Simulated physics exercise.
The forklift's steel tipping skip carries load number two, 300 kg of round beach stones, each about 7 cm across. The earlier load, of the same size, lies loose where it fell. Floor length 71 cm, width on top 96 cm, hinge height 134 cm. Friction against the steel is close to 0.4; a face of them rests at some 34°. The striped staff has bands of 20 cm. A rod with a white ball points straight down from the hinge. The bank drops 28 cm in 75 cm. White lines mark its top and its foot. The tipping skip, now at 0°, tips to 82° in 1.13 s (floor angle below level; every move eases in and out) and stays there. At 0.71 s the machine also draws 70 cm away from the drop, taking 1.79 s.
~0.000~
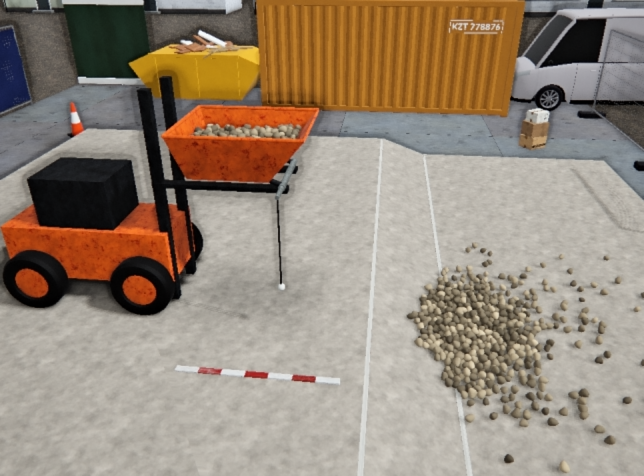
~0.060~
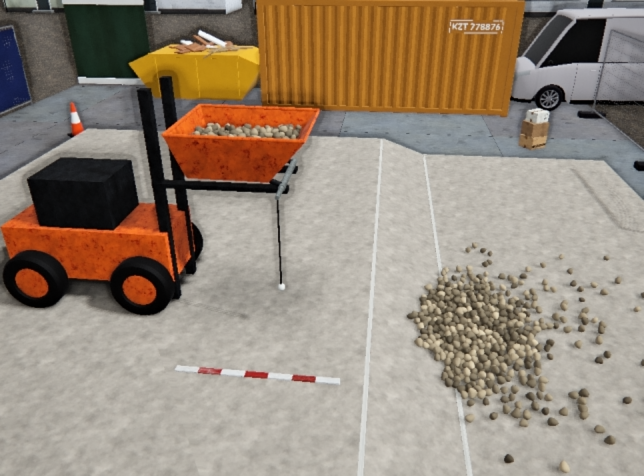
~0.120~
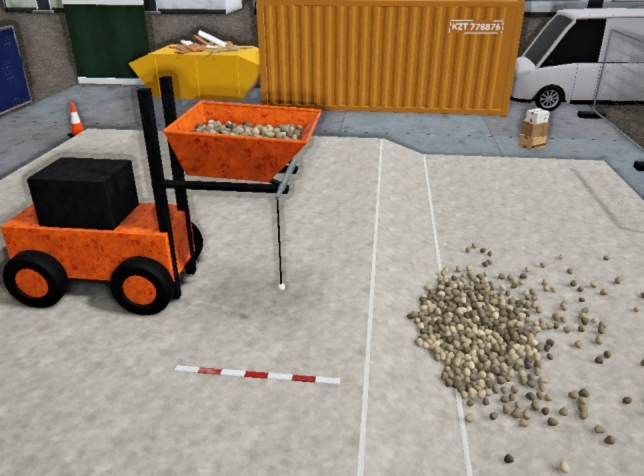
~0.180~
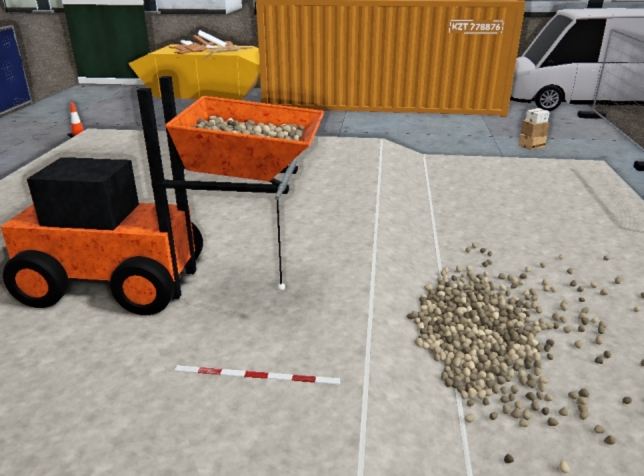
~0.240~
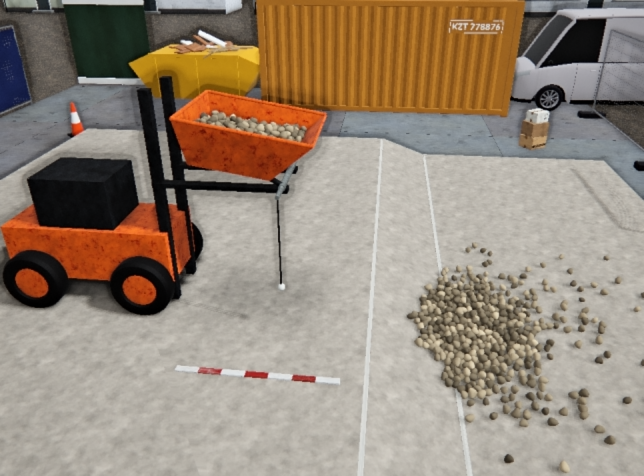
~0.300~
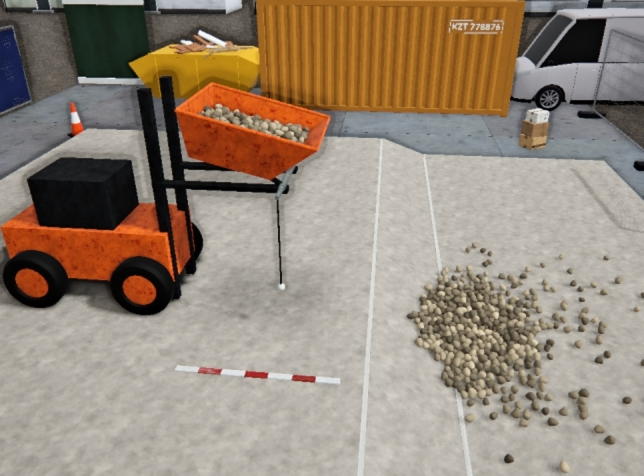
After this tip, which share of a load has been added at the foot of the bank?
About 39 per cent.
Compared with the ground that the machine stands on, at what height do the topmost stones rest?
About 12 cm above it.
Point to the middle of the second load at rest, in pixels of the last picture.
Their middle is at about (432, 316).
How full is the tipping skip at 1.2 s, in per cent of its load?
Roughly 35 per cent is still inside.
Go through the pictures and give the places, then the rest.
Lip at (304, 141), floor tilted 0°, highest stones at (249, 131). The earlier load is highest near (440, 320), 12 cm below ground level, 16 % on the top or the slope, 83 % at the foot of the bank, in the first picture.
Lip at (304, 142), floor tilted 1°, highest stones at (241, 130); the stones move at 0.2 m/s on average, in the second picture.
The tipping skip is at 3°, its lip at (306, 143); the top of the load is at (236, 129); the stones move at 0.4 m/s on average, in the third picture.
Lip at (309, 145), floor tilted 6°, highest stones at (215, 125); the stones move at 0.5 m/s on average, in the fourth picture.
The tipping skip is at 10°, its lip at (313, 147); the top of the load is at (215, 119); the stones move at 0.6 m/s on average, in the fifth picture.
Lip at (317, 150), floor tilted 14°, highest stones at (216, 113); the stones move at 0.7 m/s on average, in the sixth picture.
After 0.9 s the floor is at 69°; in per cent of one load, 100 in the tipping skip, 16 on the top or the slope, 83 at the foot of the bank; the foremost stones are past the picture's edge.
After 1.2 s the floor is at 82°; in per cent of one load, 37 in the tipping skip, 79 on the top or the slope, 83 at the foot of the bank; the foremost stones are past the picture's edge.
After 3.0 s the floor is at 82°; in per cent of one load, 0 in the tipping skip, 77 on the top or the slope, 123 at the foot of the bank; the foremost stones are past the picture's edge.
After 5.4 s the floor is at 82°; in per cent of one load, 0 in the tipping skip, 77 on the top or the slope, 122 at the foot of the bank; the foremost stones are past the picture's edge. Net gain at the foot of the bank, 39.
